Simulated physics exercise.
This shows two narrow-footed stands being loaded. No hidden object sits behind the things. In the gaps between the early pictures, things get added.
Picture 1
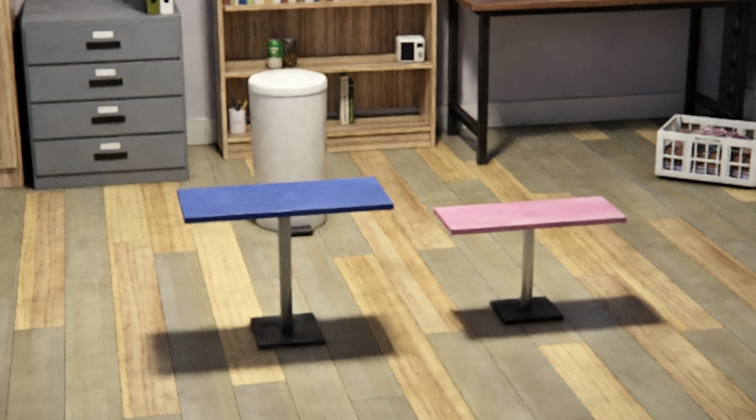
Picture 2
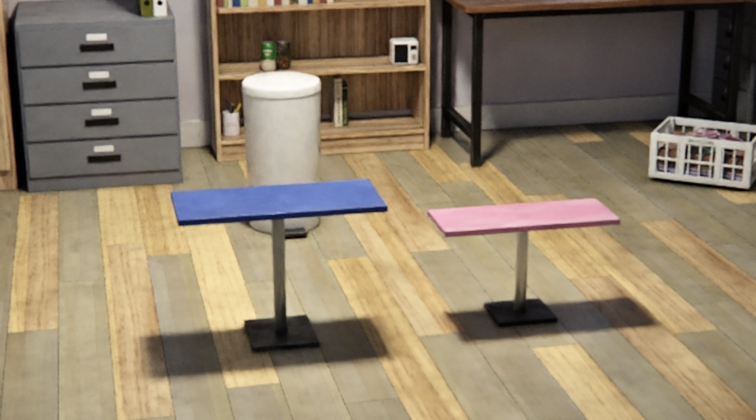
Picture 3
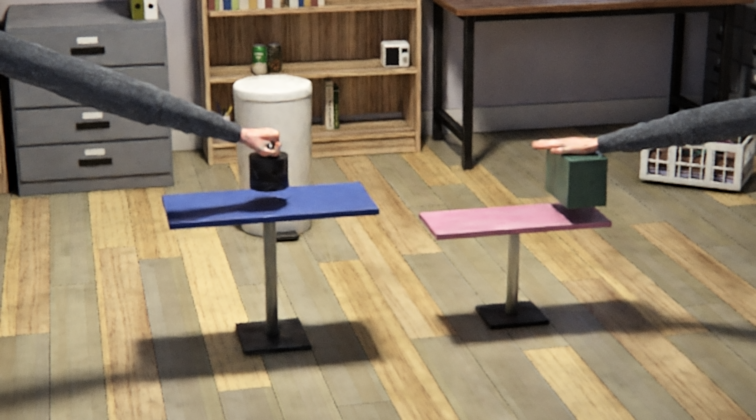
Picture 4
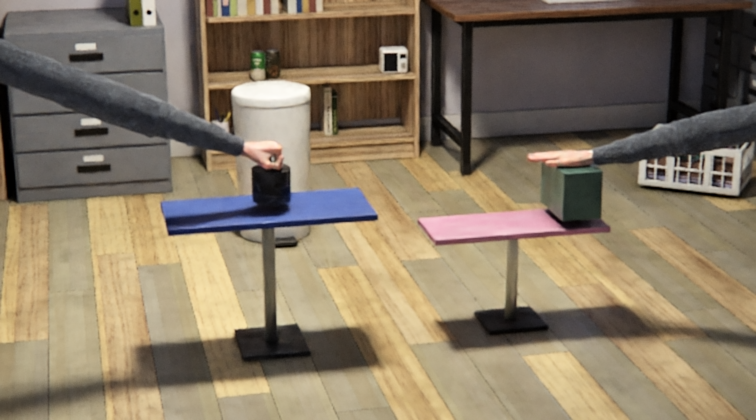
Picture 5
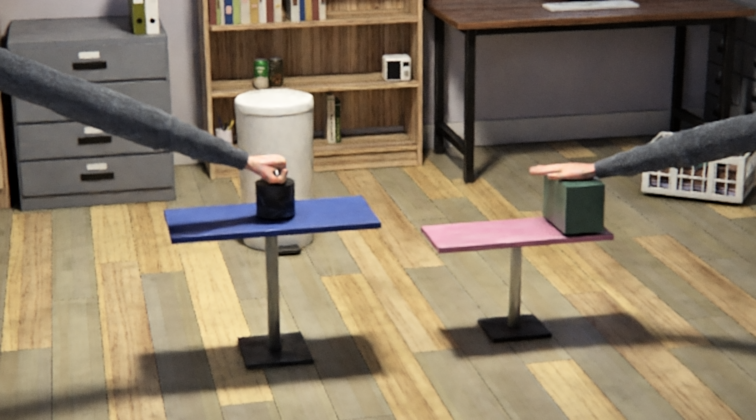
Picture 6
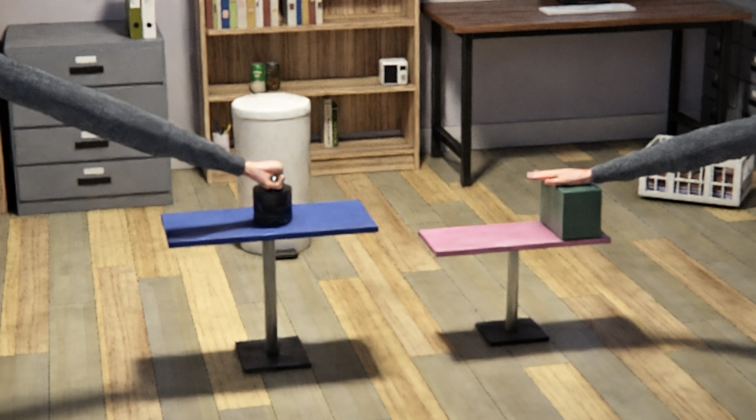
At the start, a blue side table and a pink side table stand empty on a wooden floor. Then two arms reach in from opposite sides, lowering a black object onto the blue table and a dark green block onto the pink one's right side, and both hands remain on them.
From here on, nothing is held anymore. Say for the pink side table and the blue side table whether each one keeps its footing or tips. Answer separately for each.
Pink side table: Tips; blue side table: Keeps its footing.
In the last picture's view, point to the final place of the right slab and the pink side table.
In the last picture they settle around (746, 290) and (603, 253) respectively.
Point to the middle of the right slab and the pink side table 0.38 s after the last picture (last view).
The right slab at (602, 215), the pink side table at (541, 230).
Then, 0.38 s after the last picture, pink side table tipped 16° from how it was near (541, 230); blue side table at rest near (268, 223).
Then, 0.50 s after the last picture, pink side table tipped 37° from how it was near (566, 235); blue side table at rest near (268, 223).
Then, 0.62 s after the last picture, pink side table tipped 61° from how it was near (593, 252); blue side table at rest near (268, 223).
At rest, the pink side table goes over, near (603, 253); the blue side table keeps steady, near (268, 223).
